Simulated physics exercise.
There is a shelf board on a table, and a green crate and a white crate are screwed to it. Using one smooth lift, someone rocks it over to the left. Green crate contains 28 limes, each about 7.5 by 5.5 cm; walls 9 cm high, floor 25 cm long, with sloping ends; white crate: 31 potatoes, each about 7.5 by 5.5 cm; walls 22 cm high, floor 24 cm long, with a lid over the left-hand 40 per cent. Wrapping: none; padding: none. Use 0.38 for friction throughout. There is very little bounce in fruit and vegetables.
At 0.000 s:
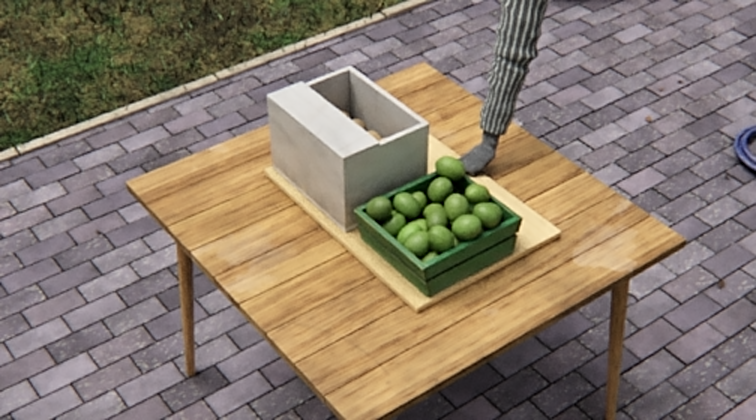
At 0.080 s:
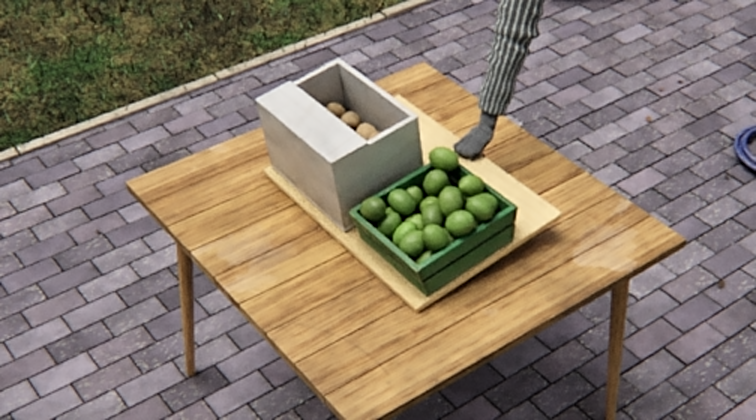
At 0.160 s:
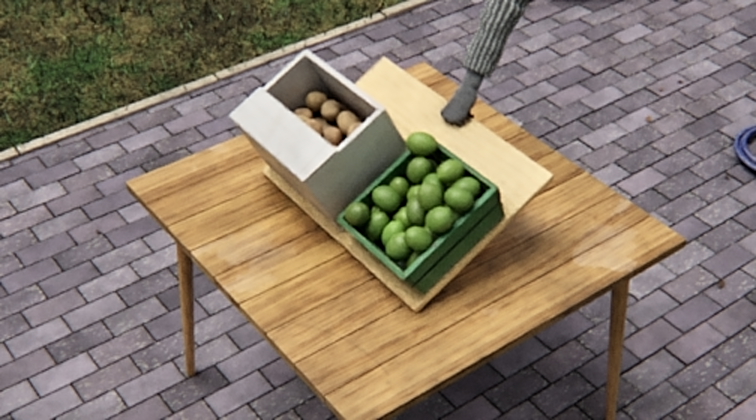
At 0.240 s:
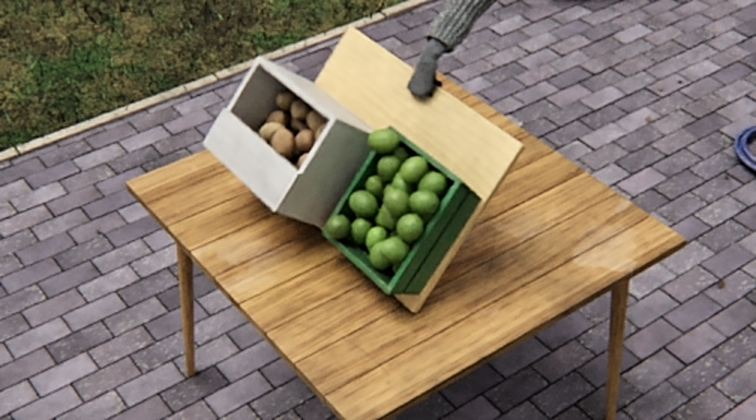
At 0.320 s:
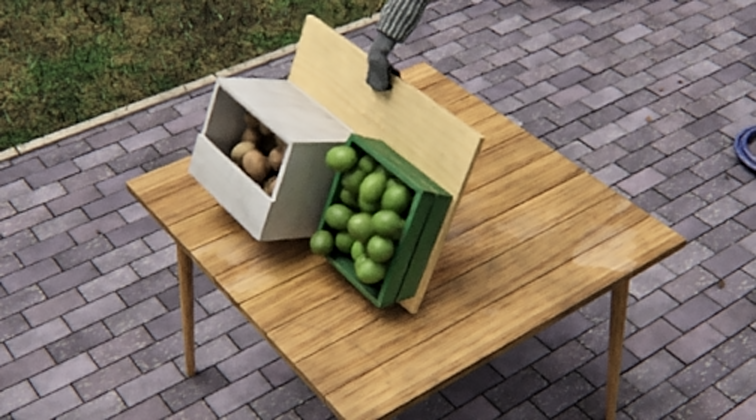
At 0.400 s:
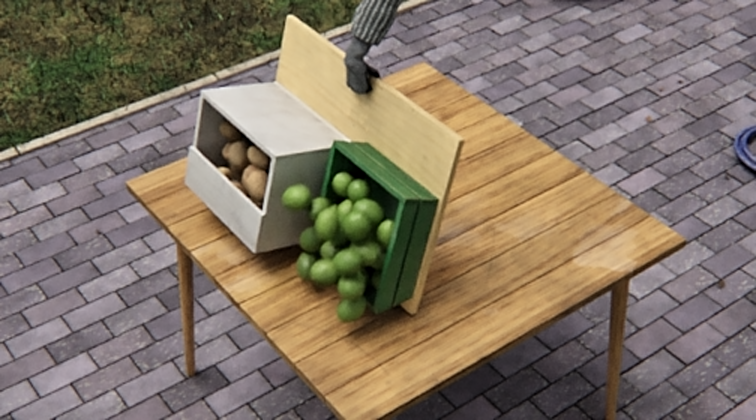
We see a gloved hand steadily tilt a board on a wooden table up and over to the left, carrying a white crate of round brown items and a green crate of limes, until several limes tumble out of the green crate.
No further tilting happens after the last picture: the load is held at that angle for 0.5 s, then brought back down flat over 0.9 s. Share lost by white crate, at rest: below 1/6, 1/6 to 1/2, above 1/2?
Kept: More than five sixths.
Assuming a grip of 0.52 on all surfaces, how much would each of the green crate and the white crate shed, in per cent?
That would cost the green crate 90 and the white crate 10 per cent of the load.
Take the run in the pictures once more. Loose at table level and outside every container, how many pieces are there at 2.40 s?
Near 6, give or take.
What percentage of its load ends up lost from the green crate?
Green crate: 90%.
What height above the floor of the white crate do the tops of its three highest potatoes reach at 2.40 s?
About 16 cm.
After 0.72 s, tilt 75°; green crate 4 in, 24 out and white crate 31 in, 0 out.
After 1.12 s, tilt 64°; green crate 4 in, 24 out and white crate 30 in, 1 out.
After 1.68 s, tilt 4°; green crate 4 in, 24 out and white crate 30 in, 1 out.
When it is over (at 2.40 s), green crate 4 in, 24 out and white crate 30 in, 1 out. Asked share, 1 of 31, 3 per cent.
